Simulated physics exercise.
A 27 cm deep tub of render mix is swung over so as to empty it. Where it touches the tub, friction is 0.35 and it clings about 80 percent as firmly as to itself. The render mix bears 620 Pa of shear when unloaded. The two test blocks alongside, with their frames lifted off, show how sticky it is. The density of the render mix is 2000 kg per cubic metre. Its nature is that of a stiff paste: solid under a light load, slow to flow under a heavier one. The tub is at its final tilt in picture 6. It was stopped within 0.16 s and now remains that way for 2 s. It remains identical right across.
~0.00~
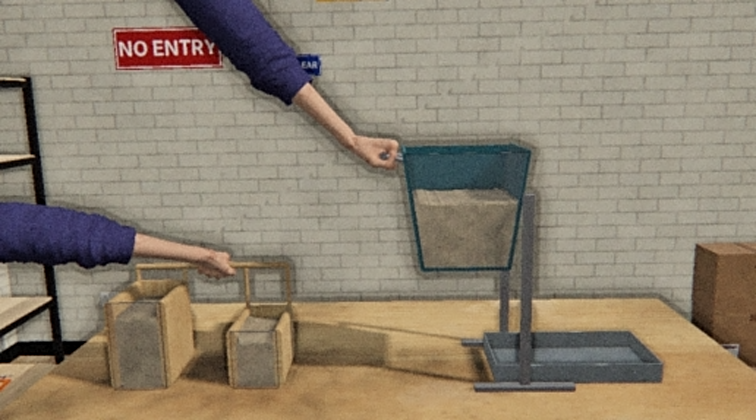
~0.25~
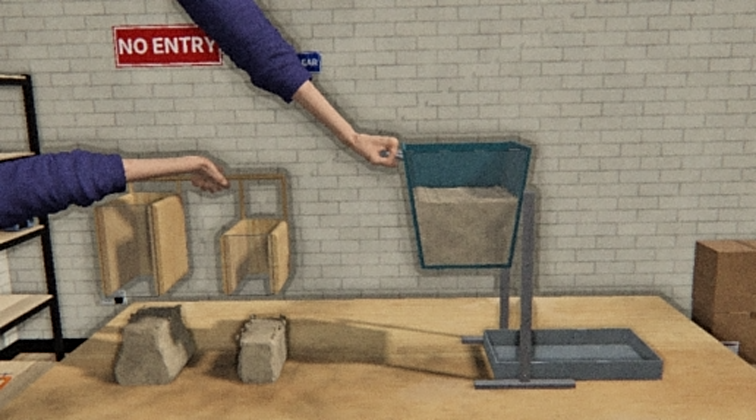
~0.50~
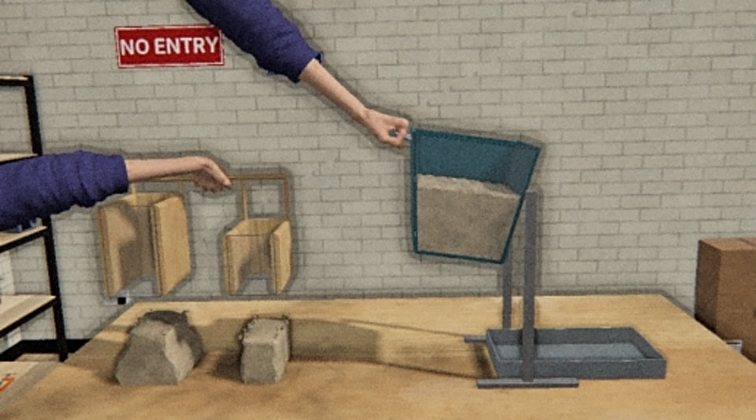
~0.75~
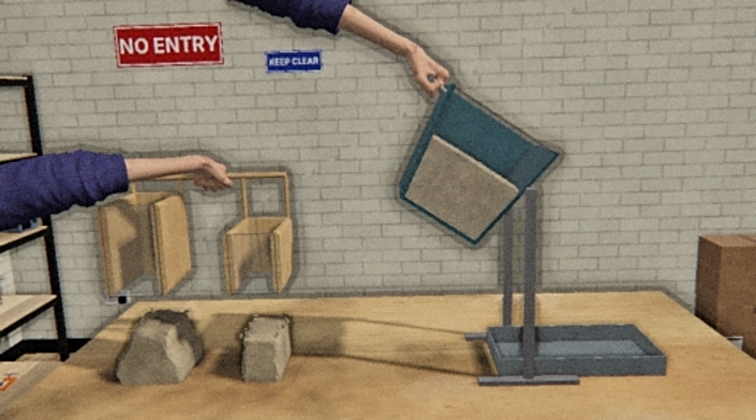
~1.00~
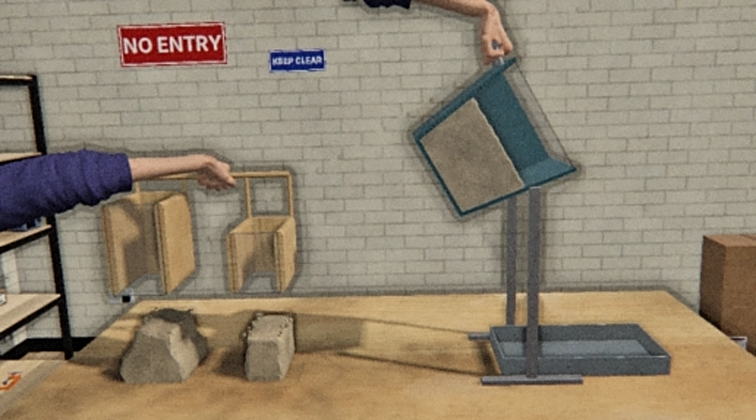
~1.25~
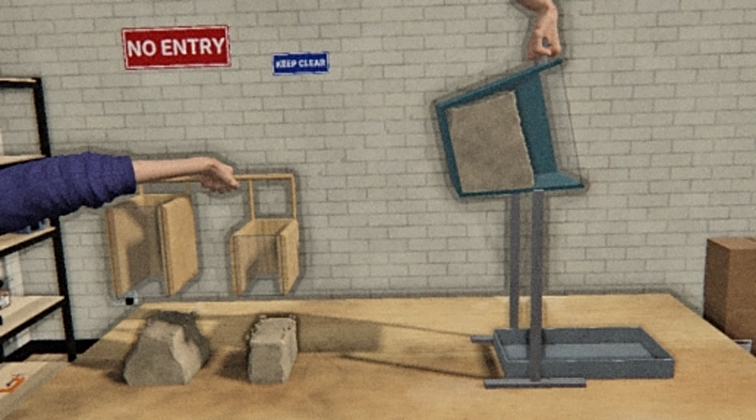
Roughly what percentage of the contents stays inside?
Roughly 100 %.
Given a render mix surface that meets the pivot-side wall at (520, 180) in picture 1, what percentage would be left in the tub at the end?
About 100 %.
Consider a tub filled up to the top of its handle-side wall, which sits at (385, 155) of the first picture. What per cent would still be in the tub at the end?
In that case close to 100 %.
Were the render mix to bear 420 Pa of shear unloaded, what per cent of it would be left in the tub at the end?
I'd guess around 100 in a hundred.
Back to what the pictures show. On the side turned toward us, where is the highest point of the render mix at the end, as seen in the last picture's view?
I'd say it peaks at roughly (533, 115) in the last picture.
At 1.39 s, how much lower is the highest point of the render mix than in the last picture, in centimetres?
Roughly 3 cm.
After 1.39 s, the tub is at 79 degrees and holds 100 %.
After 1.56 s, the tub is at 79 degrees and holds 100 %.
After 1.73 s, the tub is at 79 degrees and holds 100 %.
After 1.90 s, the tub is at 79 degrees and holds 100 %.
After 3.25 s, the tub is at 79 degrees and holds 100 %.
